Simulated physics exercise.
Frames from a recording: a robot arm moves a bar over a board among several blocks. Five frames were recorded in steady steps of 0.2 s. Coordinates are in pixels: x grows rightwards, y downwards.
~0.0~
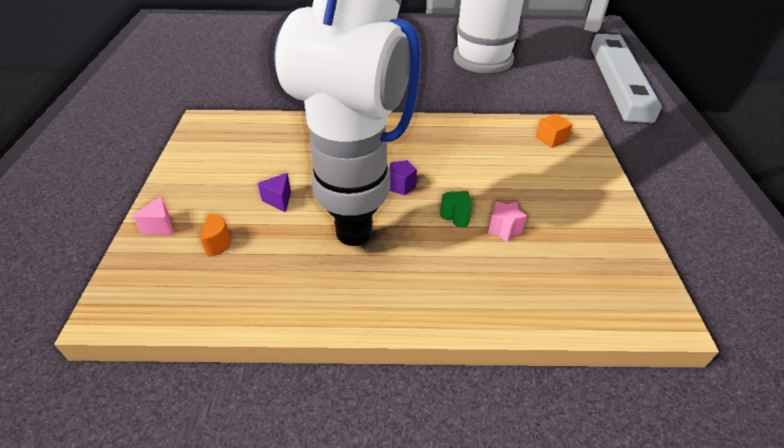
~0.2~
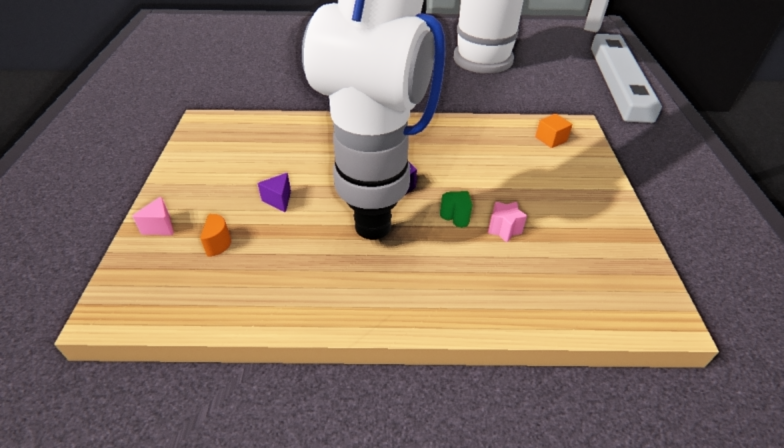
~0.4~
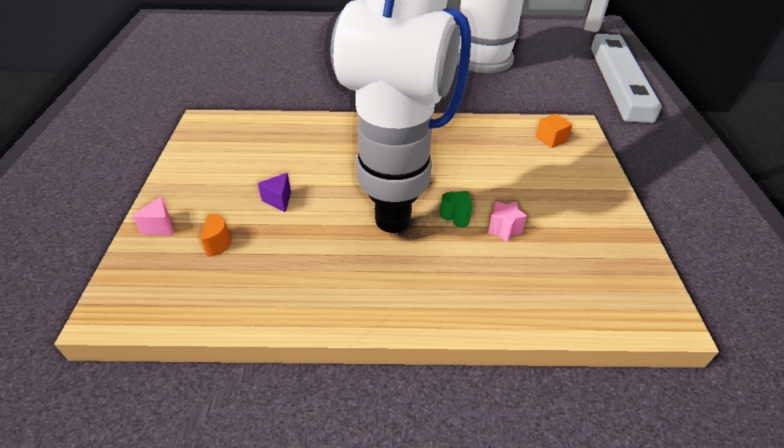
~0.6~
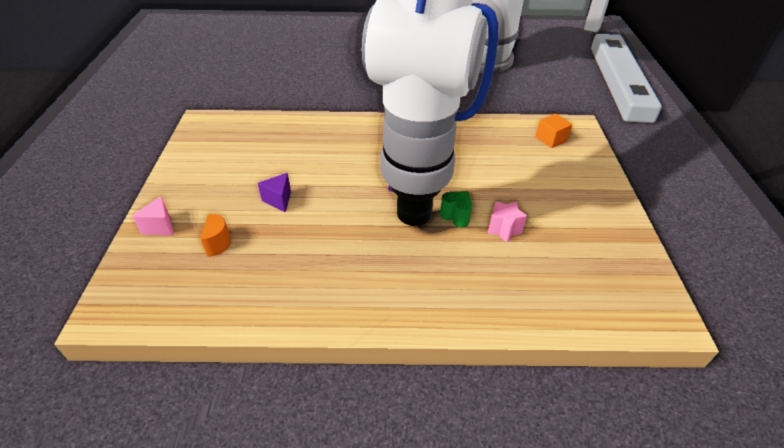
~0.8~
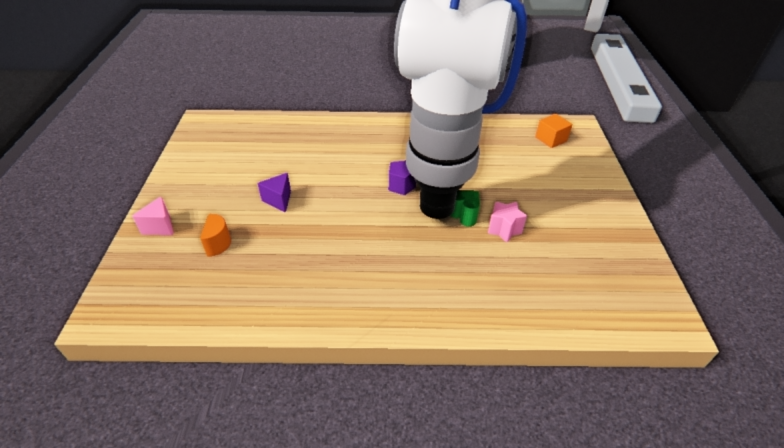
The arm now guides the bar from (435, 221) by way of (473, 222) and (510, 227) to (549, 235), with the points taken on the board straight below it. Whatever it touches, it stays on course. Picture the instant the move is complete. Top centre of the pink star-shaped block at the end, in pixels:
Around pixel (586, 228).
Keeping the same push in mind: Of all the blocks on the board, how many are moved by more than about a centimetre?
I foresee two blocks being moved.
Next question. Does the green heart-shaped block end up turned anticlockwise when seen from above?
I'd say yes.
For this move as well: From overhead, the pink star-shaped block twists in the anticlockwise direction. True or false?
False - the claim does not hold.
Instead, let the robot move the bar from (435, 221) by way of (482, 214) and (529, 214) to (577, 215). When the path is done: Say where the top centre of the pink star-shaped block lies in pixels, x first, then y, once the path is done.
The answer is (542, 217).
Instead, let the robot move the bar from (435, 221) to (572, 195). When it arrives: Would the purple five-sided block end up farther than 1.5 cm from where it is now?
No - that is not the case.
What follows on the original path. One third of the way, bar (477, 210); green heart-shaped block (498, 193); pink star-shaped block (515, 211), turned 40° clockwise.
Two thirds of the way, bar (515, 214); green heart-shaped block (516, 190), turned 40° anticlockwise; pink star-shaped block (547, 219), turned 80° clockwise.
At the end, bar (553, 222); purple five-sided block still; green heart-shaped block (517, 190), turned 40° anticlockwise; pink star-shaped block (586, 228), turned 85° clockwise.
